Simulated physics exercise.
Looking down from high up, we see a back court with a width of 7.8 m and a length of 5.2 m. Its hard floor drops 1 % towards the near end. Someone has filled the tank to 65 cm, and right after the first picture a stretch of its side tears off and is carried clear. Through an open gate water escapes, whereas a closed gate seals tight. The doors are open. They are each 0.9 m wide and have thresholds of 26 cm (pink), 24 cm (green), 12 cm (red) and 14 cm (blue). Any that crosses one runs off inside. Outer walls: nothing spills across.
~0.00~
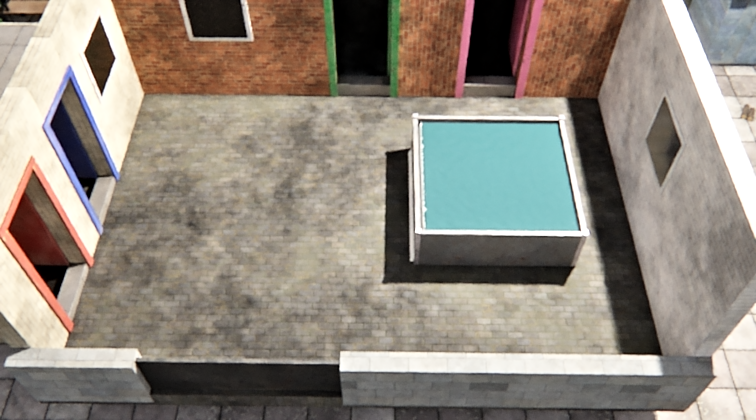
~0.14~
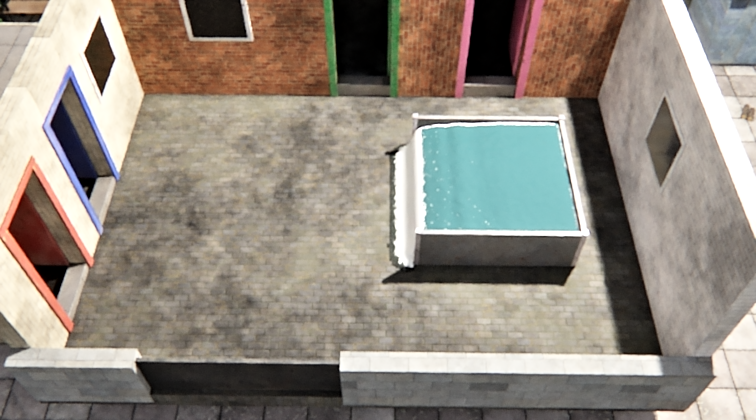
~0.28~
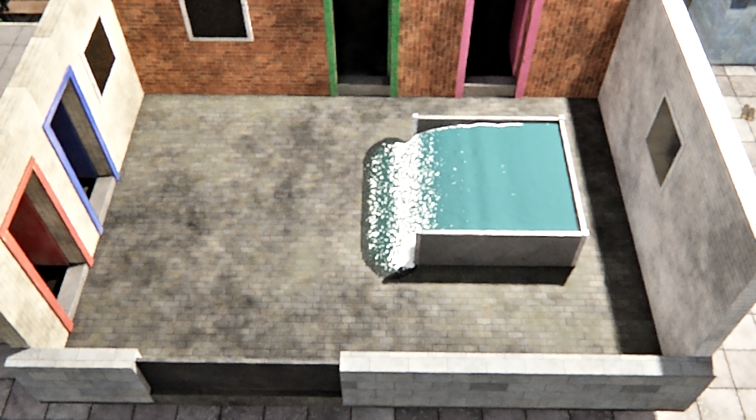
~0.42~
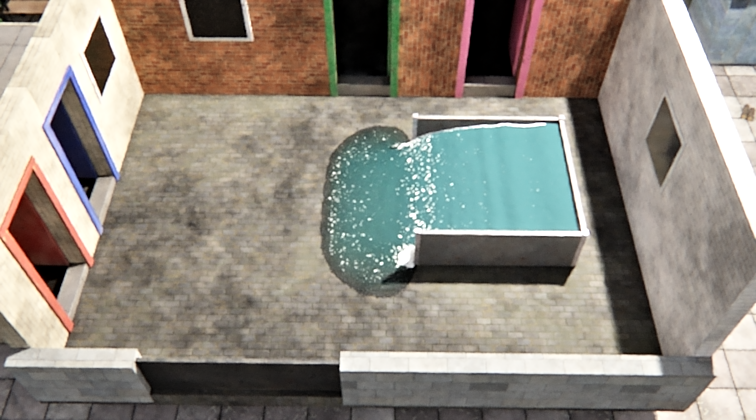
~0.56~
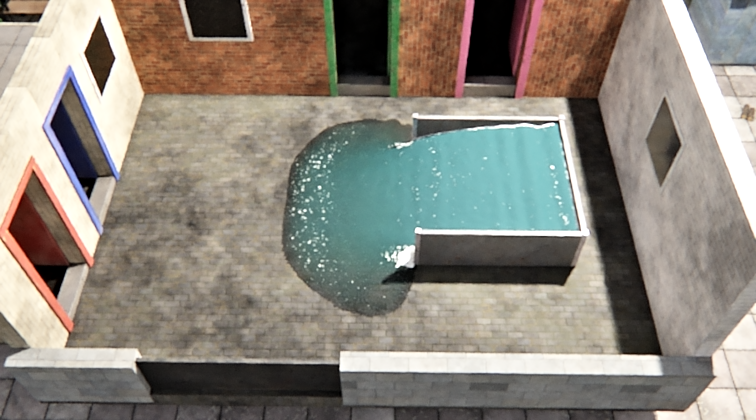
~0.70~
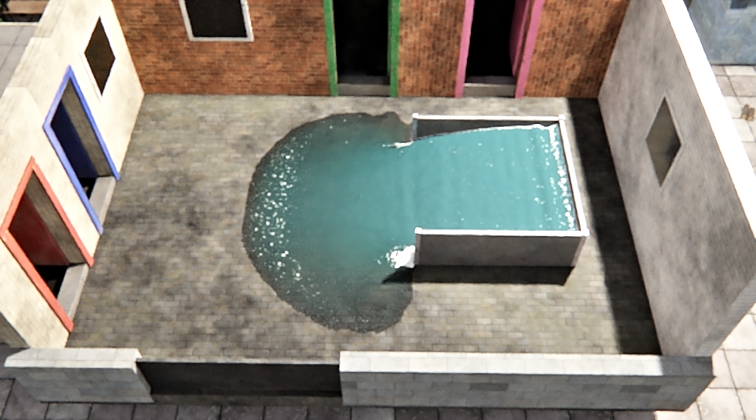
Teal water pouring from the open left side of a raised rectangular tank, spreading in a widening rounded sheet across a walled courtyard's paving.
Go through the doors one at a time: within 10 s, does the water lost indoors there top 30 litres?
In the end the pink door lets in a smaller amount than the limit; the green door lets in a smaller amount than the limit; the red door lets in a larger amount than the limit; the blue door lets in a larger amount than the limit.
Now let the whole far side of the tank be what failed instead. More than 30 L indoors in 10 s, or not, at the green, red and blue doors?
At green the amount is beneath the mark, at red it is beneath the mark, and at blue it is beneath the mark.
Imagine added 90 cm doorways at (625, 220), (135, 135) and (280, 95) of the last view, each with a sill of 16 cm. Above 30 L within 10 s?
Taking them in order, the first gets too little, the second enough and the third too little.
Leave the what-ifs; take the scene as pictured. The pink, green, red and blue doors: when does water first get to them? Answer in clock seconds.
So pink at 7.0 s, green at 1.3 s, red at 1.6 s, and blue at 1.3 s.
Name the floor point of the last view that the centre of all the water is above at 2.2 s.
Around (330, 208).
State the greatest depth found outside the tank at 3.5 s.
Depth: Approx. 29 cm.
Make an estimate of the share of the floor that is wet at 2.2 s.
About 65 per cent.
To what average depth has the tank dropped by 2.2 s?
22 cm.
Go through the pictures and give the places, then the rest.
In the first picture, the tank at (494, 175) is whole and still, 65 cm deep.
In the second picture, the front is at (410, 267), 1.2 m from the gap at (417, 192); 0.5 m2 of floor is under water; 65 cm left at the back of the tank.
In the third picture, water pours out at (417, 194) and has run 1.3 m, to (393, 274); typically 12 cm deep outside, 65 cm at the tank's back.
In the fourth picture, water pours out at (417, 195) and has run 1.7 m, to (367, 289); typically 10 cm deep outside, 65 cm at the tank's back.
In the fifth picture, water pours out at (417, 196) and has run 2.0 m, to (315, 284); typically 8 cm deep outside, 62 cm at the tank's back.
In the sixth picture, water pours out at (417, 196) and has run 2.5 m, to (249, 234); typically 6 cm deep outside, 55 cm at the tank's back.
After 1.4 s water covers 50 % of the floor and is deepest (28 cm) near (410, 239); pink door not reached, green door 4 cm at the sill, 0 L in, red door not reached, blue door 19 cm at the sill, 0 L in.
After 2.2 s water covers 65 % of the floor and is deepest (38 cm) near (143, 98); pink door not reached, green door 4 cm at the sill, 0 L in, red door 22 cm at the sill, 6 L in, blue door 29 cm at the sill, 45 L in.
After 3.5 s water covers 65 % of the floor and is deepest (29 cm) near (57, 375); pink door not reached, green door 3 cm at the sill, 0 L in, red door 25 cm at the sill, 65 L in, blue door 23 cm at the sill, 118 L in.
After 6.0 s water covers 65 % of the floor and is deepest (20 cm) near (57, 375); pink door not reached, green door 5 cm at the sill, 0 L in, red door 15 cm at the sill, 125 L in, blue door 13 cm at the sill, 149 L in.
After 10.0 s water covers 100 % of the floor and is deepest (18 cm) near (656, 383); pink door 3 cm at the sill, 0 L in, green door 5 cm at the sill, 0 L in, red door 8 cm at the sill, 130 L in, blue door 7 cm at the sill, 149 L in.
